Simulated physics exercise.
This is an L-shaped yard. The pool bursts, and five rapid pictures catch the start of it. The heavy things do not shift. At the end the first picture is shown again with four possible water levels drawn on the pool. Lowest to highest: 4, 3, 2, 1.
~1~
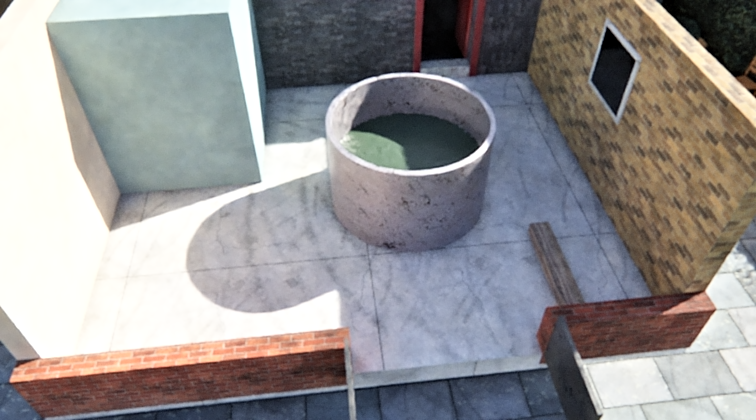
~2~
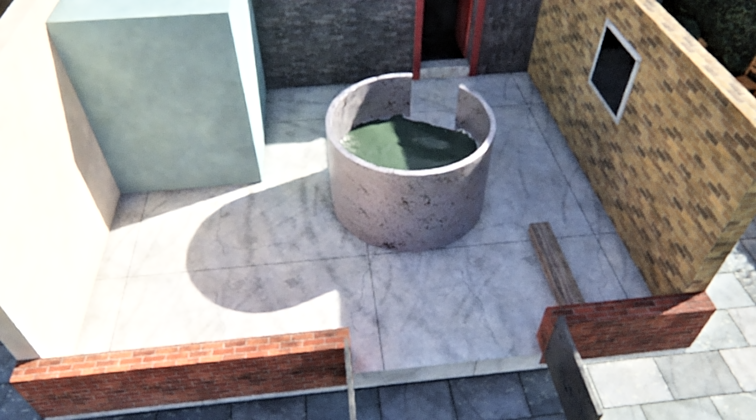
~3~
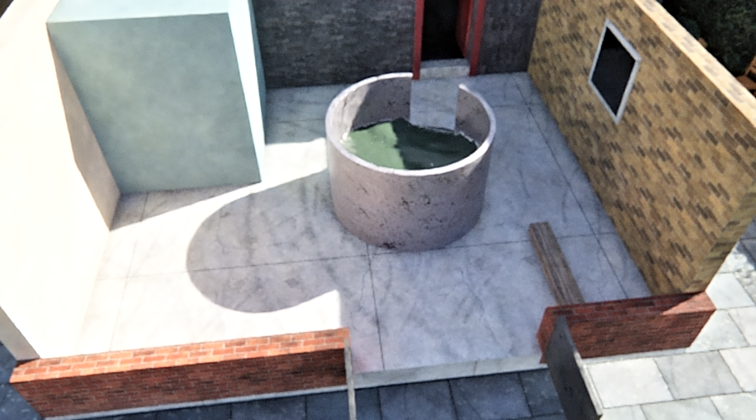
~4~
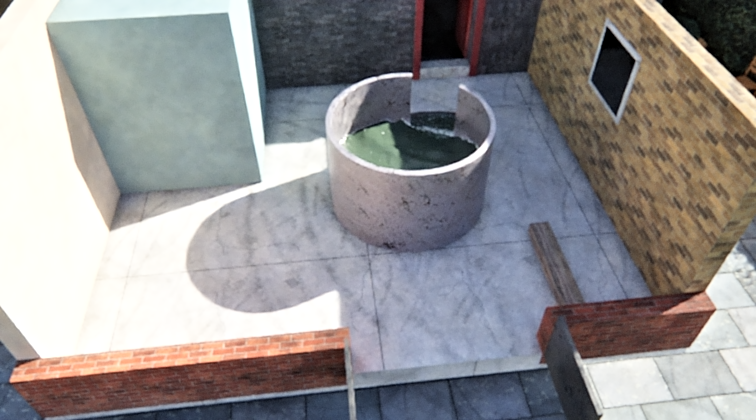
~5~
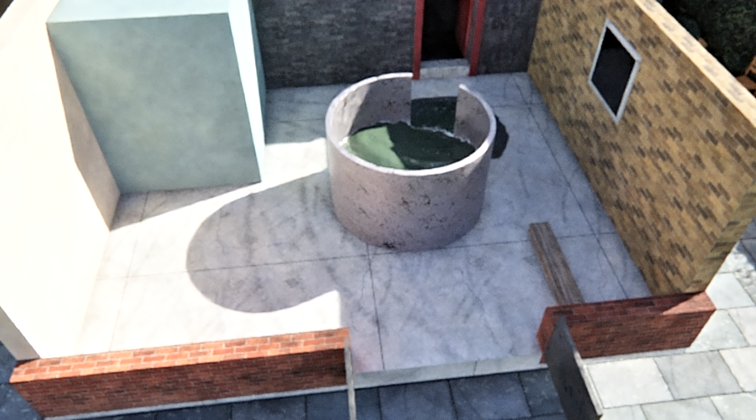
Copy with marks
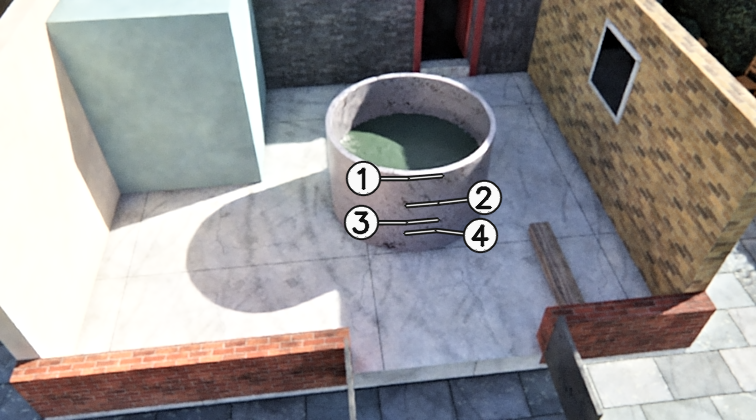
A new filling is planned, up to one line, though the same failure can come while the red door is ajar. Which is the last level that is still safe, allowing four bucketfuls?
Use level 3.
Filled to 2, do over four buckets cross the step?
Yes.
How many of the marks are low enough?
Two of the four.
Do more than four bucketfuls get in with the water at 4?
No, that is safe.
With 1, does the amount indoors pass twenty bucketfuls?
Yes, it does.
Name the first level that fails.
That would be 2.
On the marked copy, 1 at (425, 177); 2 at (423, 204); 3 at (421, 221); 4 at (421, 231); from the bottom up 4, 3, 2, 1.
Choosing 1, dozens of bucketfuls pour in.
Choosing 2, about 13 bucketfuls get in.
Choosing 3, a splash gets over, under a bucket.
Choosing 4, nothing gets over.
